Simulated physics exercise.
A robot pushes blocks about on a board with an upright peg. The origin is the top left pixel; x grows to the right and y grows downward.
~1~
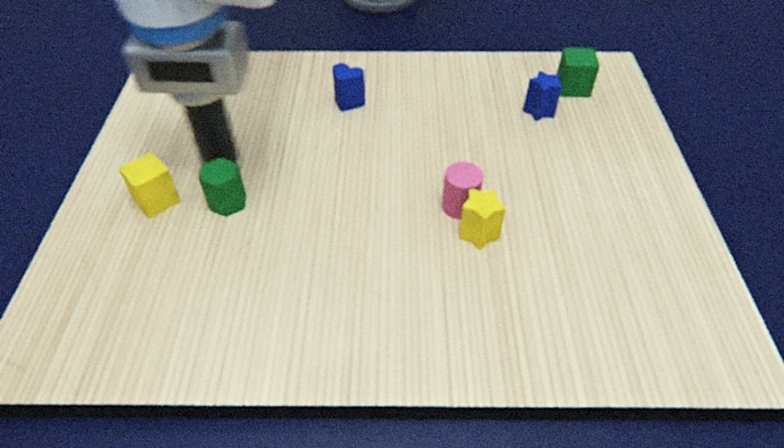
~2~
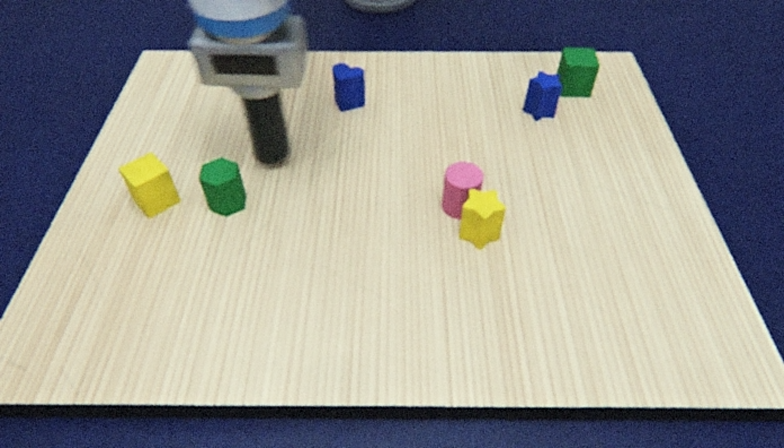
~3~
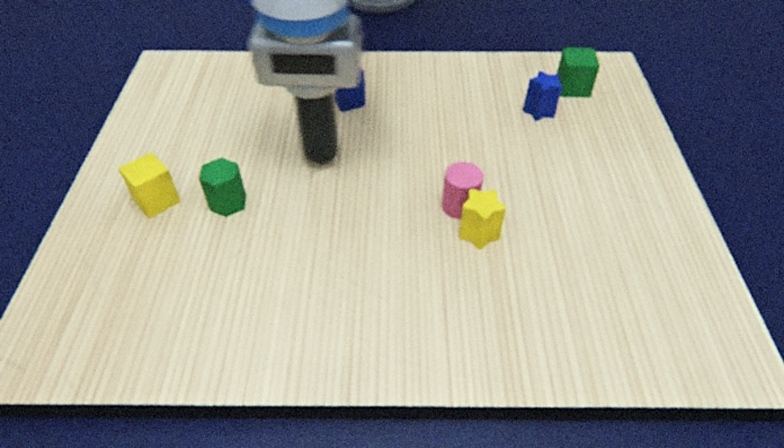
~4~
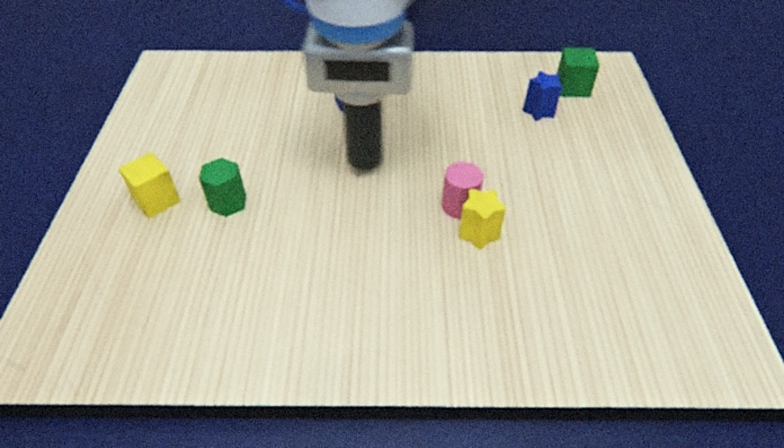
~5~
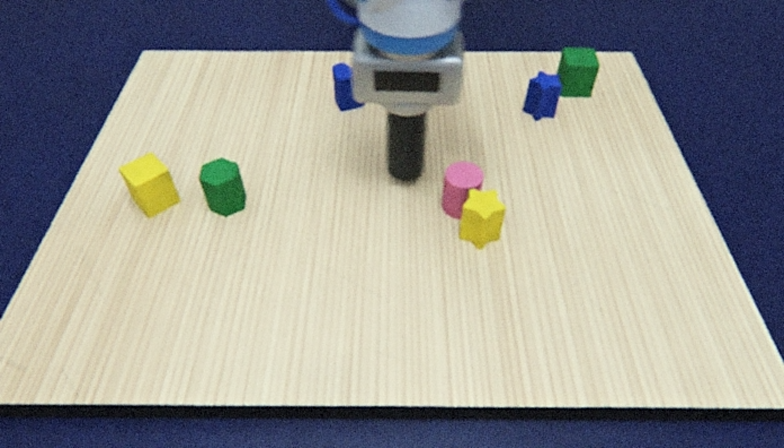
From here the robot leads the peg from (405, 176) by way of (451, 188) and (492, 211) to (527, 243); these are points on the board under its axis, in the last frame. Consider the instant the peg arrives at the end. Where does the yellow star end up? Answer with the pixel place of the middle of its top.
The middle of its upper face will lie at (490, 253).
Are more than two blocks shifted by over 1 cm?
My answer is no.
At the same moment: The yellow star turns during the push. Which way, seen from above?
Viewed from the top, it goes clockwise.
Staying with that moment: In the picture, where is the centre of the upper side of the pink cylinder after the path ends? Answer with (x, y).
I'd place it at (524, 241), taking the centre of its top.
One third of the way, peg (452, 181); pink cylinder (473, 182); yellow star (489, 208).
Two thirds of the way, peg (494, 203); pink cylinder (503, 209); yellow star (496, 235), turned 15° clockwise.
At the end, peg (529, 235); pink cylinder (524, 241); yellow star (490, 253), turned 65° clockwise.
